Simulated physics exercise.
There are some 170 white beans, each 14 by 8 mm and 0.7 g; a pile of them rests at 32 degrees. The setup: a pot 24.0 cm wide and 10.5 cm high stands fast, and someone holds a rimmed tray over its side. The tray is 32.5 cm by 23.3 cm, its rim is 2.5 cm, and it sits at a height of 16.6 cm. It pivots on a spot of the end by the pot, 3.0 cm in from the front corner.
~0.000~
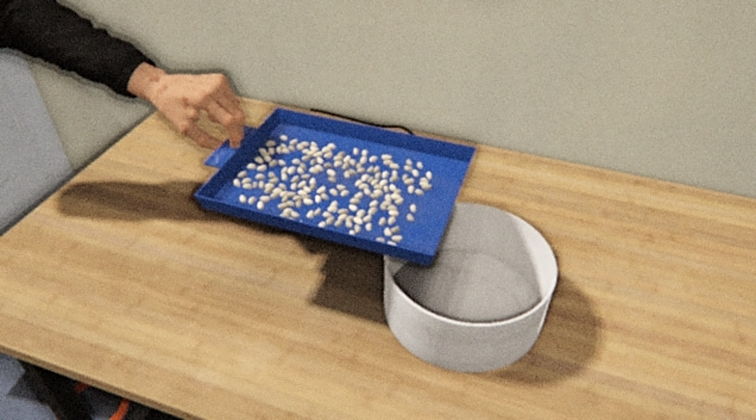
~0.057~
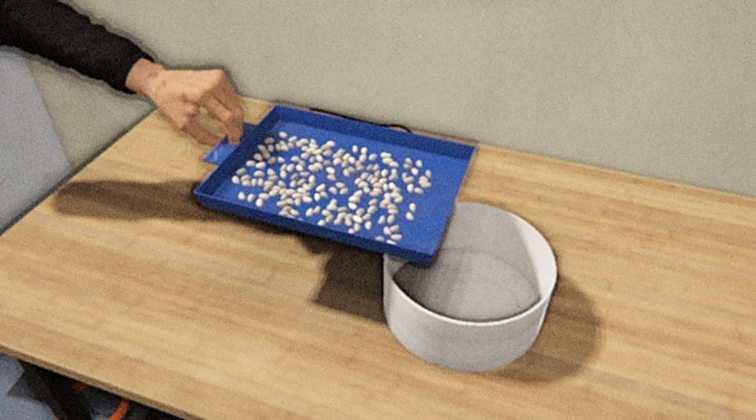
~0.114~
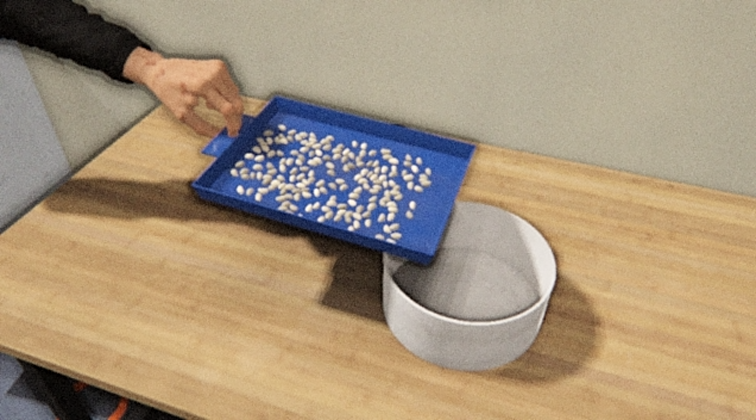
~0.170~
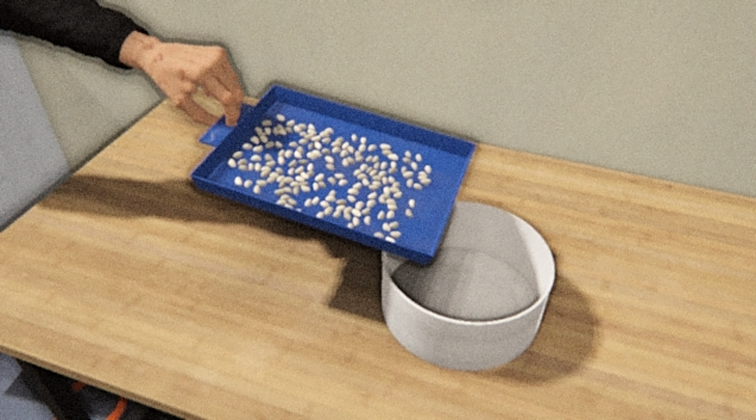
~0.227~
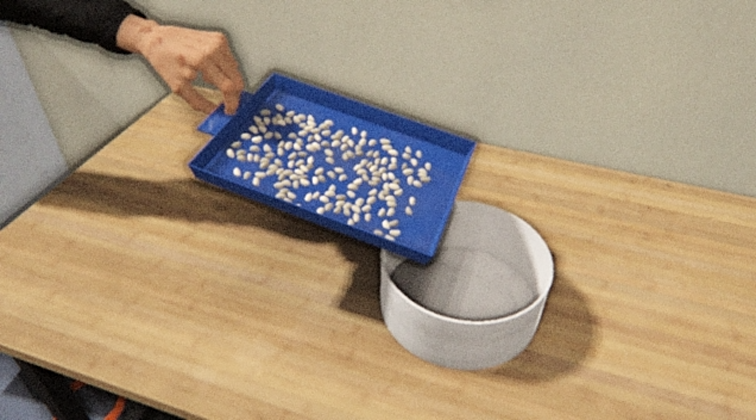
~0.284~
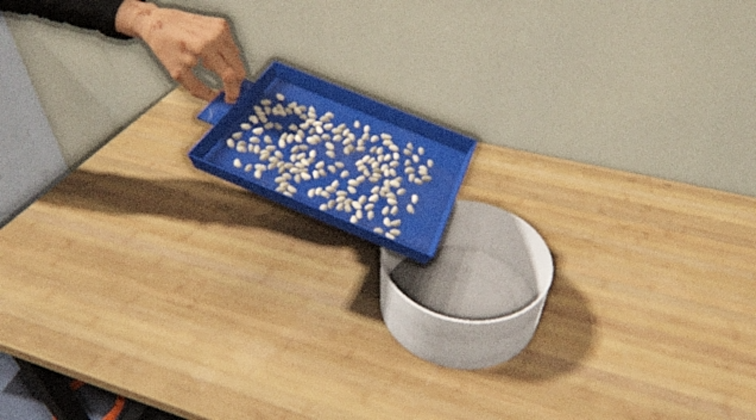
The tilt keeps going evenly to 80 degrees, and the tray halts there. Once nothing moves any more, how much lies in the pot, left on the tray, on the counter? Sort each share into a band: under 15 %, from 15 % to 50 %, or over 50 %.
Pot: Over 50 %; tray: From 15 % to 50 %; counter: Under 15 %.
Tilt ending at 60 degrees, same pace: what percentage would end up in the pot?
It would land at about 20 percent.
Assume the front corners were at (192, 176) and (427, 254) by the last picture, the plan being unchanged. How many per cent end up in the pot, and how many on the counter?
Pot 20; counter 70.
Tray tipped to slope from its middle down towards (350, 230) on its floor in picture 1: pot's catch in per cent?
That would be close to 15 per cent.
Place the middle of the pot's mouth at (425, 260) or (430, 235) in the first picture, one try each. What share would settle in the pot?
Roughly 55 per cent, then 25 per cent.
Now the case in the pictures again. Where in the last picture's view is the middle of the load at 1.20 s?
Somewhere about (446, 222) in the last view.
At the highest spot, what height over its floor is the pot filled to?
My guess is around 1.5 centimetres.
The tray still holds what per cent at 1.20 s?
Reading: Approx. 80%.
Then, at 0.83 s, tilt 44 degrees; the tray holds 100 %, the pot 0 %.
After 1.20 s, tilt 66 degrees; the tray holds 80 %, the pot 10 %.
Then, at 1.65 s, tilt 80 degrees; the tray holds 65 %, the pot 30 %.
By 3.3 s all is still; pot 65 %, tray 35 %, counter 0 %.
